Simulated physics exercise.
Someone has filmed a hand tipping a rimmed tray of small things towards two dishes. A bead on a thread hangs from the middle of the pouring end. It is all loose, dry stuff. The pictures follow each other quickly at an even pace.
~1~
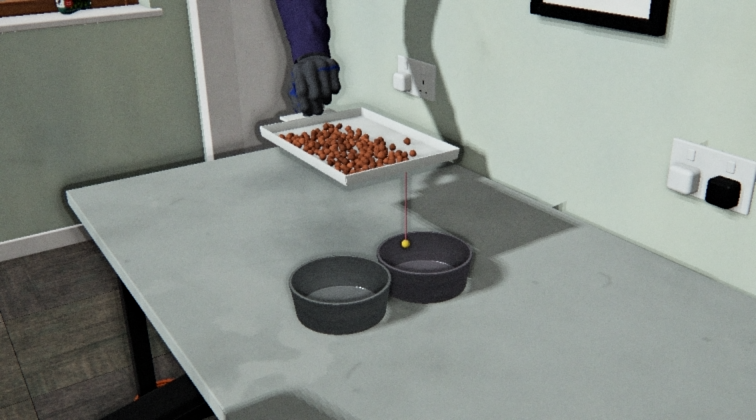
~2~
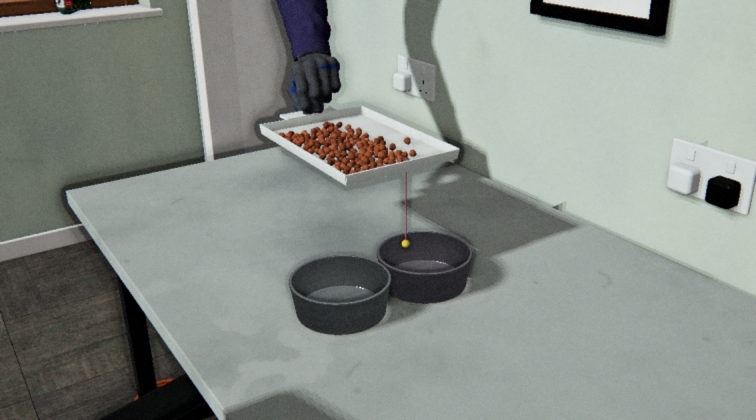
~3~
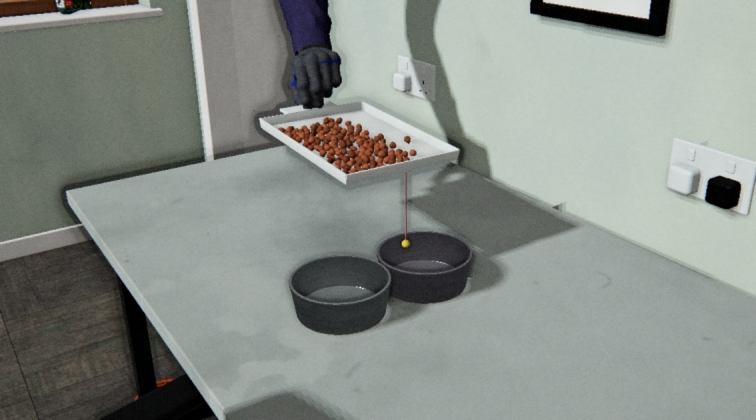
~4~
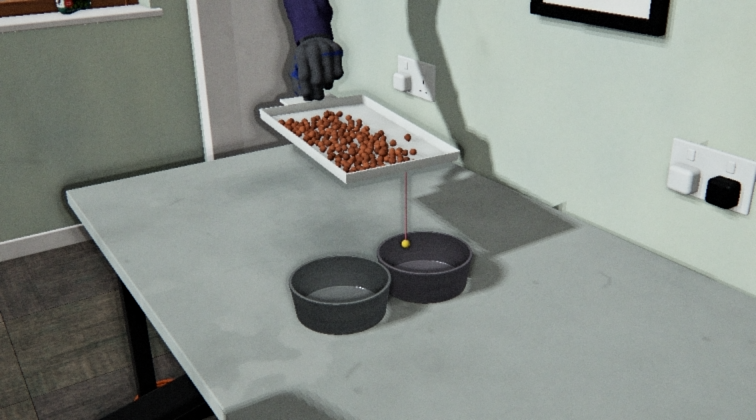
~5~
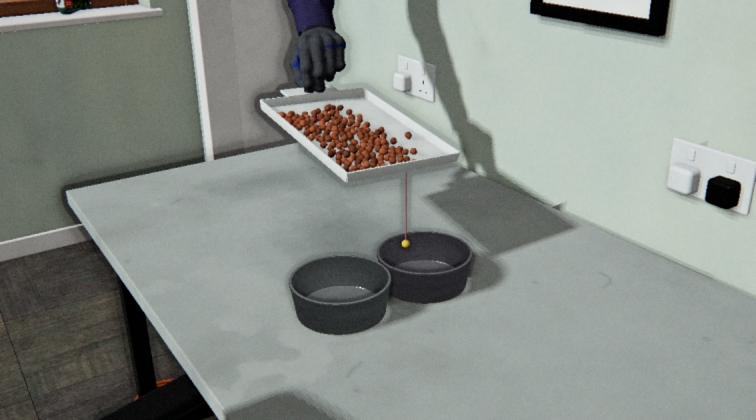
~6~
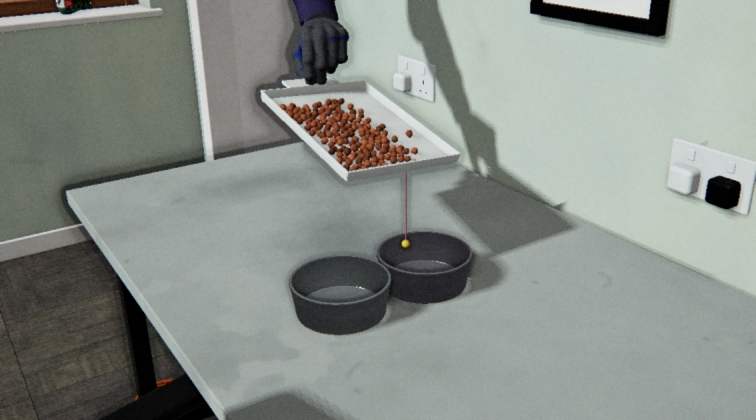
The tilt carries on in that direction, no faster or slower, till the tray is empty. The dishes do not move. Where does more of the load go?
Fuller: The right dish.
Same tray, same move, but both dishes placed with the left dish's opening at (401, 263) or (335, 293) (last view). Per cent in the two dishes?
Roughly 90 per cent, and 50 per cent.
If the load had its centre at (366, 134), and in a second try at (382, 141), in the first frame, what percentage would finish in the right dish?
Near 70 % and 60 %.
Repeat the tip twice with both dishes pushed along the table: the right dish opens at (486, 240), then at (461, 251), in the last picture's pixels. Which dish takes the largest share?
The first try: The dish on the right. The second: The right dish.
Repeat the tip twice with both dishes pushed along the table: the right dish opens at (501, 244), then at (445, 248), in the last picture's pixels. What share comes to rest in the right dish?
About 40 and 90 per cent.
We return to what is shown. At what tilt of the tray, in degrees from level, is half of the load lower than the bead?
At some 100 degrees.
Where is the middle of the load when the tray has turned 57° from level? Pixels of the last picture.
Close to (404, 136).
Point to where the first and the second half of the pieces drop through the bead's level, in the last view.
At about (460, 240), then at (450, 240).
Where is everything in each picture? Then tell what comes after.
Corners of the pouring end near (346, 175) and (457, 148), level; middle of the load near (350, 149), clay pellets; left dish near (367, 313); right dish near (453, 282); bead on its thread near (406, 244), in the first frame.
Corners of the pouring end near (346, 175) and (457, 149), level; middle of the load near (350, 148), in the second frame.
Corners of the pouring end near (347, 174) and (458, 149), tipped barely, lowest at the right corner; middle of the load near (350, 145), in the third frame.
Corners of the pouring end near (347, 173) and (458, 151), tipped a little, lowest at the right corner; middle of the load near (350, 141), in the fourth frame.
Corners of the pouring end near (348, 172) and (458, 152), tipped a little, lowest at the right corner; middle of the load near (351, 138), in the fifth frame.
Corners of the pouring end near (348, 171) and (459, 153), tipped a little, lowest at the right corner; middle of the load near (351, 134); left dish near (367, 313); right dish near (453, 282), in the sixth frame.
Shortly afterwards, tray tipped steeply; all but a few on the tray; only a few in the air.
Next, tray tipped right over; near half on the tray; near a quarter in the right dish; a little outside both; near a quarter in the air.
Some moments later, tray tipped past a quarter turn; near two thirds in the right dish; near a third outside both.
In the end, tray tipped past a quarter turn; none at all in the left dish; near two thirds in the right dish; near a third outside both.
